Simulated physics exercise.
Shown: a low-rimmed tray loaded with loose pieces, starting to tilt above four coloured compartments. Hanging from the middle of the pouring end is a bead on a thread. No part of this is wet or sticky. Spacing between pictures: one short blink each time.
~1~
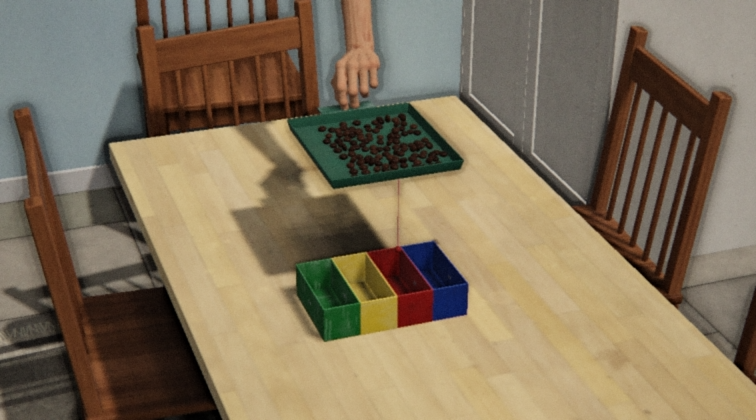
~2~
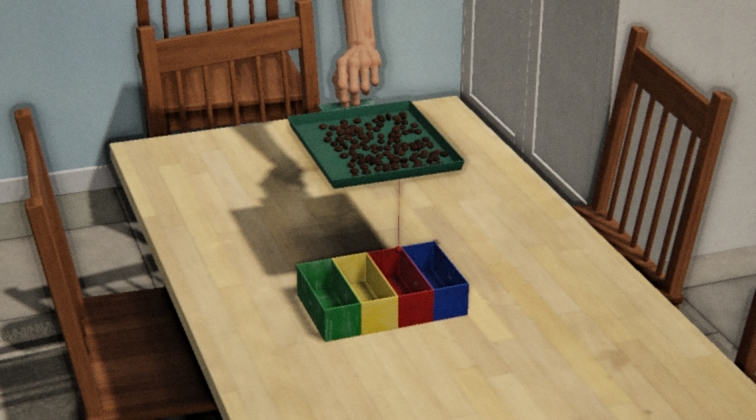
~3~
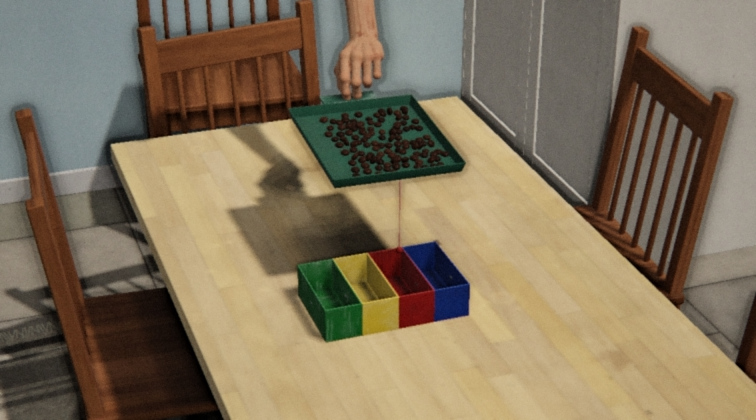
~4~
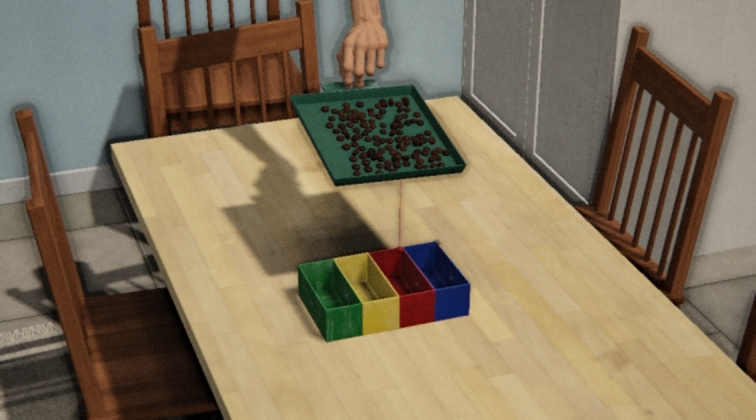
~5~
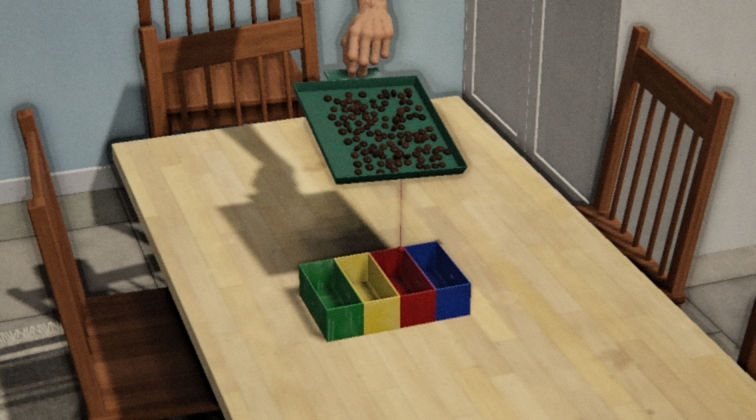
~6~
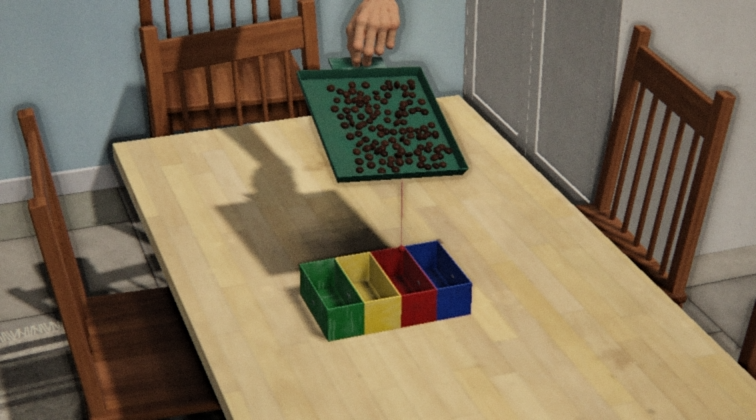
A hand lifts the back of a green tray of brown pieces, tilting it toward coloured compartments.
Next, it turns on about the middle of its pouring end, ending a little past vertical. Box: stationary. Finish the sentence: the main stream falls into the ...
... Blue cell.
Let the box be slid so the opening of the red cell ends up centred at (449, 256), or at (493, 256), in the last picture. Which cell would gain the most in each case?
The first time it is red, and the second time it is the yellow one.
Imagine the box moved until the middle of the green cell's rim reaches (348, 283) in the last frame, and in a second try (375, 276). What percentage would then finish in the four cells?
Around 70 percent the first time, around 100 percent the second.
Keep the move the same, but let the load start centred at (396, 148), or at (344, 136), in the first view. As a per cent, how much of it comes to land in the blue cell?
That would be 40 per cent, and then 30 per cent.
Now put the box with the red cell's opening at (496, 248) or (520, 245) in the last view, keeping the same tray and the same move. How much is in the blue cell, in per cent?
I'd expect some 0 percent, and then some 0 percent.
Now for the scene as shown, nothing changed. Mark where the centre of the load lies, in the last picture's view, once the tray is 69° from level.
Near the pixel (435, 163).
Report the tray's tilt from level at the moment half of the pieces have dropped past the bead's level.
Roughly 95 degrees at that moment.
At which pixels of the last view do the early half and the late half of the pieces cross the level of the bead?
(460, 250) first, (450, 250) later.
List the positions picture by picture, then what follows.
Corners of the pouring end at (333, 179) and (461, 159), level; middle of the load at (379, 149), flat chocolate drops; bead on its thread at (398, 249); green cell at (342, 319); yellow cell at (379, 312); red cell at (415, 306); blue cell at (450, 299), in the first picture.
Corners of the pouring end at (334, 179) and (461, 160), level; middle of the load at (380, 149), in the second picture.
Corners of the pouring end at (335, 178) and (463, 162), tipped barely, lowest at the right corner; middle of the load at (381, 146), in the third picture.
Corners of the pouring end at (336, 177) and (463, 163), tipped a little, lowest at the right corner; middle of the load at (382, 141), in the fourth picture.
Corners of the pouring end at (338, 176) and (465, 165), tipped clearly, lowest at the right corner; middle of the load at (384, 136), in the fifth picture.
Corners of the pouring end at (340, 175) and (466, 167), tipped clearly, lowest at the right corner; middle of the load at (380, 128); green cell at (346, 319); yellow cell at (383, 312); red cell at (419, 305); blue cell at (454, 299), in the sixth picture.
Soon after the last picture, tray tipped steeply; nearly all on the tray; a small part falling or outside the box.
A little later, tray tipped past a quarter turn; a stray few on the tray; about a third in the blue cell; a small part in the red cell; a stray few in the yellow cell; about half falling or outside the box.
Later still, tray tipped past a quarter turn; about a third in the blue cell; a small part in the red cell; a stray few in the yellow cell; about half falling or outside the box.
At rest, tray tipped past a quarter turn; about a third in the blue cell; a small part in the red cell; a stray few in the yellow cell; none in the green cell; about half outside the box.
